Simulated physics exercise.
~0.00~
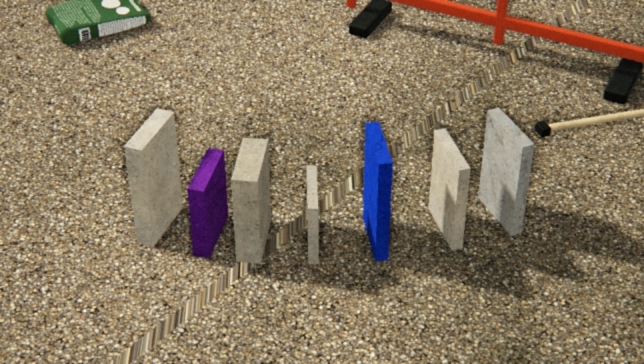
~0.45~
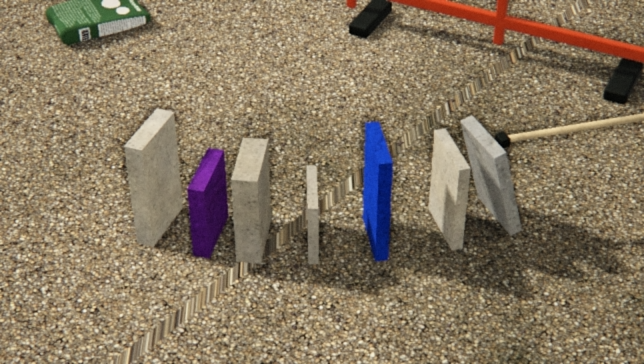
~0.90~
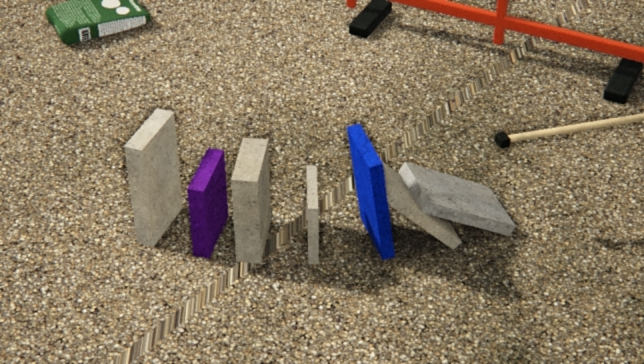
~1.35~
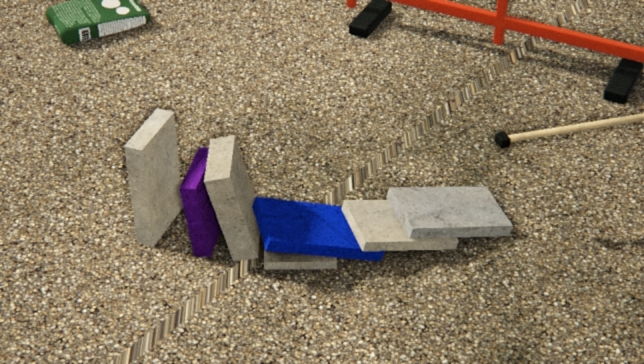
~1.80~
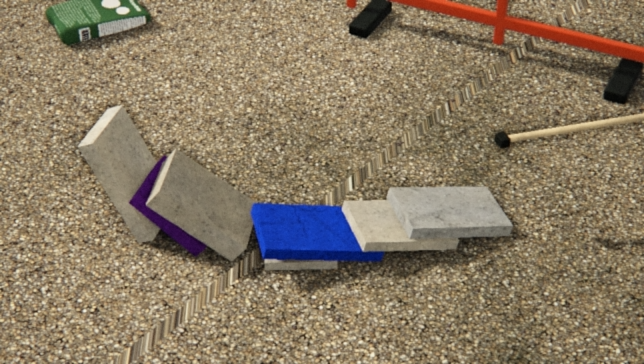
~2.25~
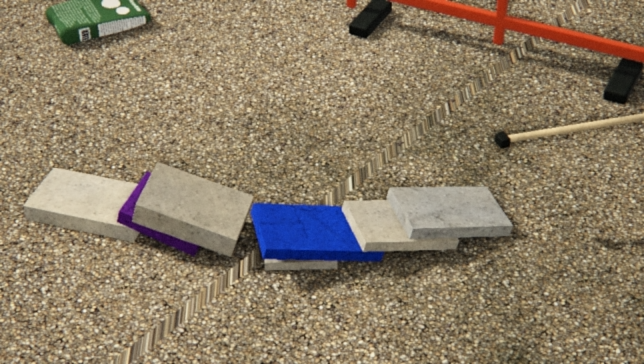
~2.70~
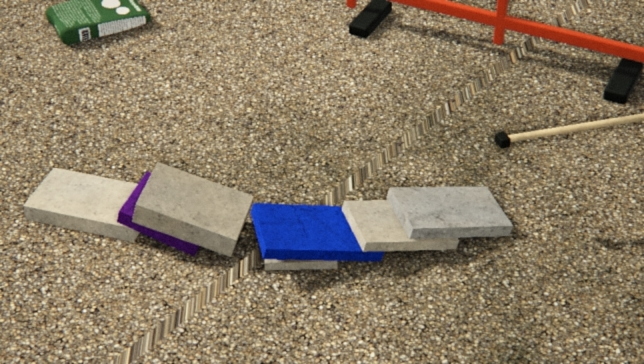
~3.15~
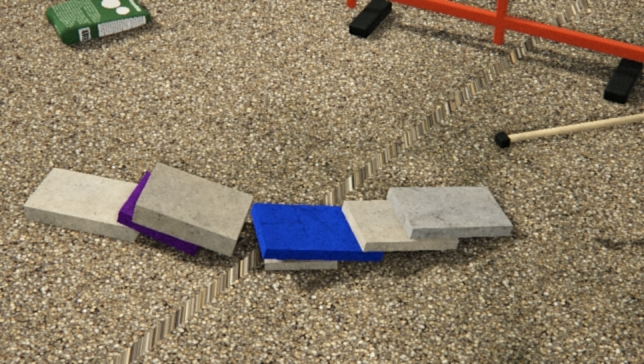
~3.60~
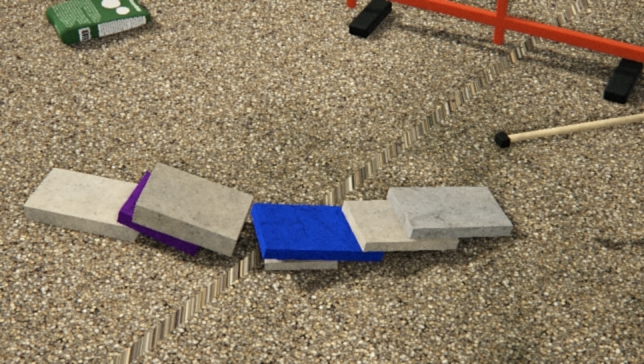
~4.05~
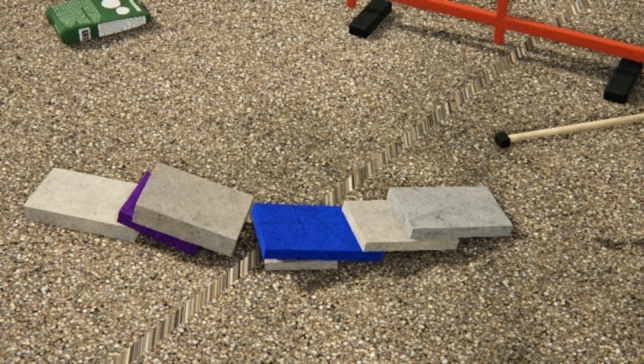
A dark-tipped pole nudged the rightmost of seven upright slabs on the gravelly ground, and they toppled leftward one after another, the blue one and then the purple one included, until all lay overlapping in a curved line with none left standing.
